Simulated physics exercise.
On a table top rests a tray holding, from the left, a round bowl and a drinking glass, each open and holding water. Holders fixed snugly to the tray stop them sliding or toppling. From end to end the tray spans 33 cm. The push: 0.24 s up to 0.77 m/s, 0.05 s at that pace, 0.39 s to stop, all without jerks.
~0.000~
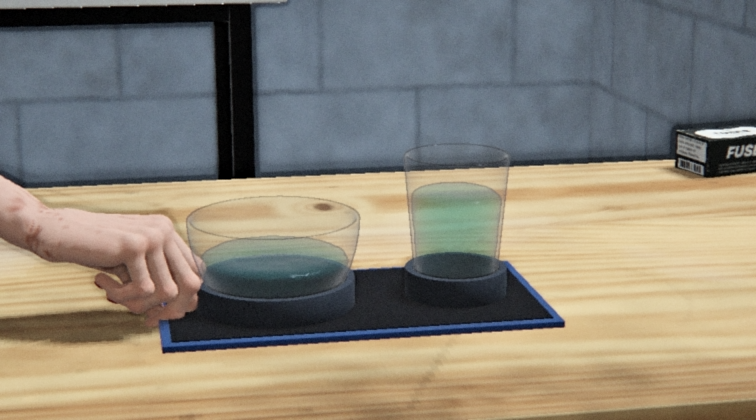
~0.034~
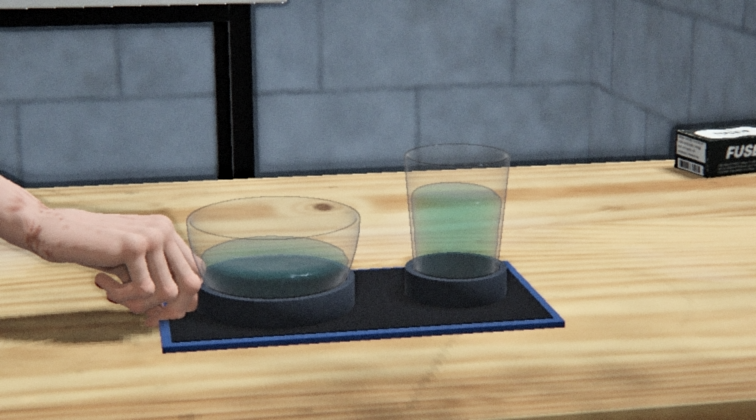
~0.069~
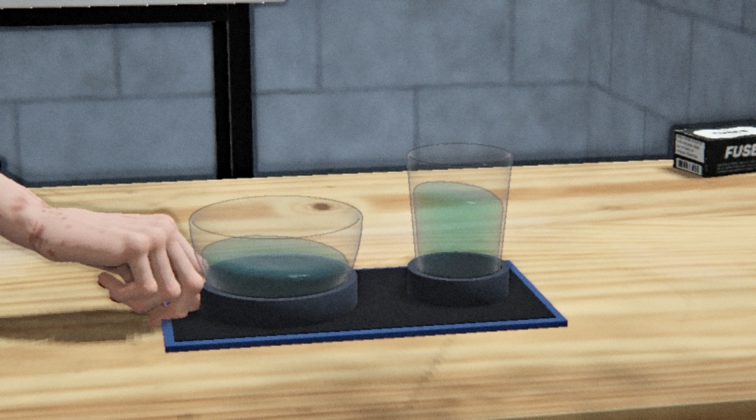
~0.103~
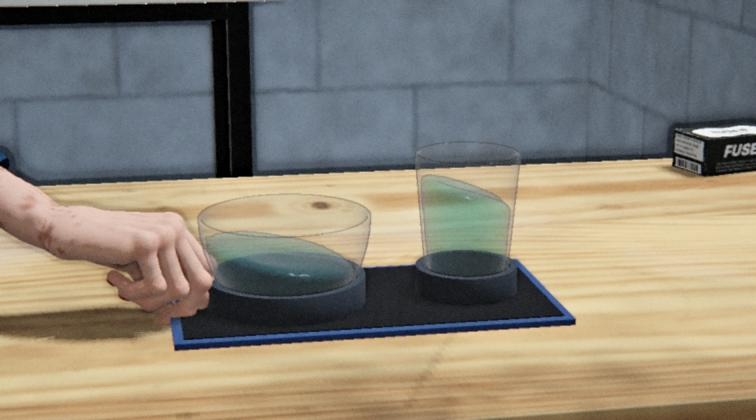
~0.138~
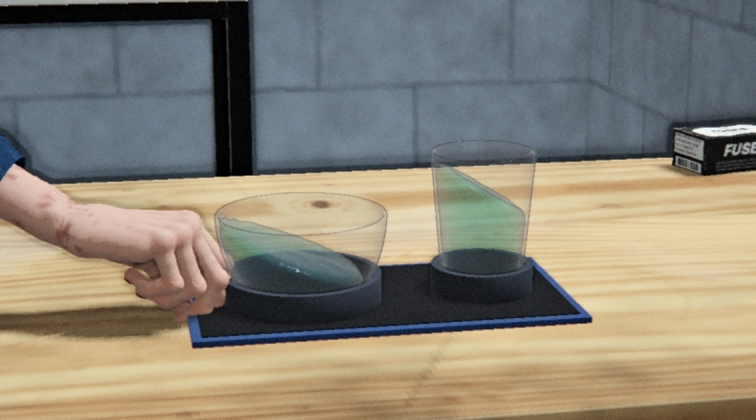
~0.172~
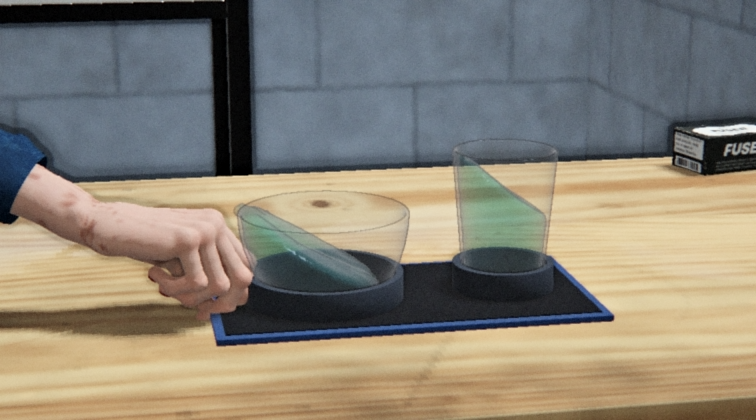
A hand pushing a blue-edged tray slowly right across a wooden table, the green water in bowl and glass sloping up leftward.
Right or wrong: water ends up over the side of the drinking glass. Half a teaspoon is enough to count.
Wrong.
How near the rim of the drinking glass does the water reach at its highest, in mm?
About 3 mm.
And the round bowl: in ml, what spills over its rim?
Roughly 60 ml.
By 0.36 s the tray moves at 0.71 m/s; losses from the left are 14, 0 ml.
By 0.55 s the tray moves at 0.20 m/s; losses from the left are 59, 0 ml.
By 0.74 s the tray moves at 0.00 m/s; losses from the left are 62, 0 ml.
By 0.93 s the tray moves at 0.00 m/s; losses from the left are 62, 0 ml.
At rest losses from the left are 64, 0 ml.
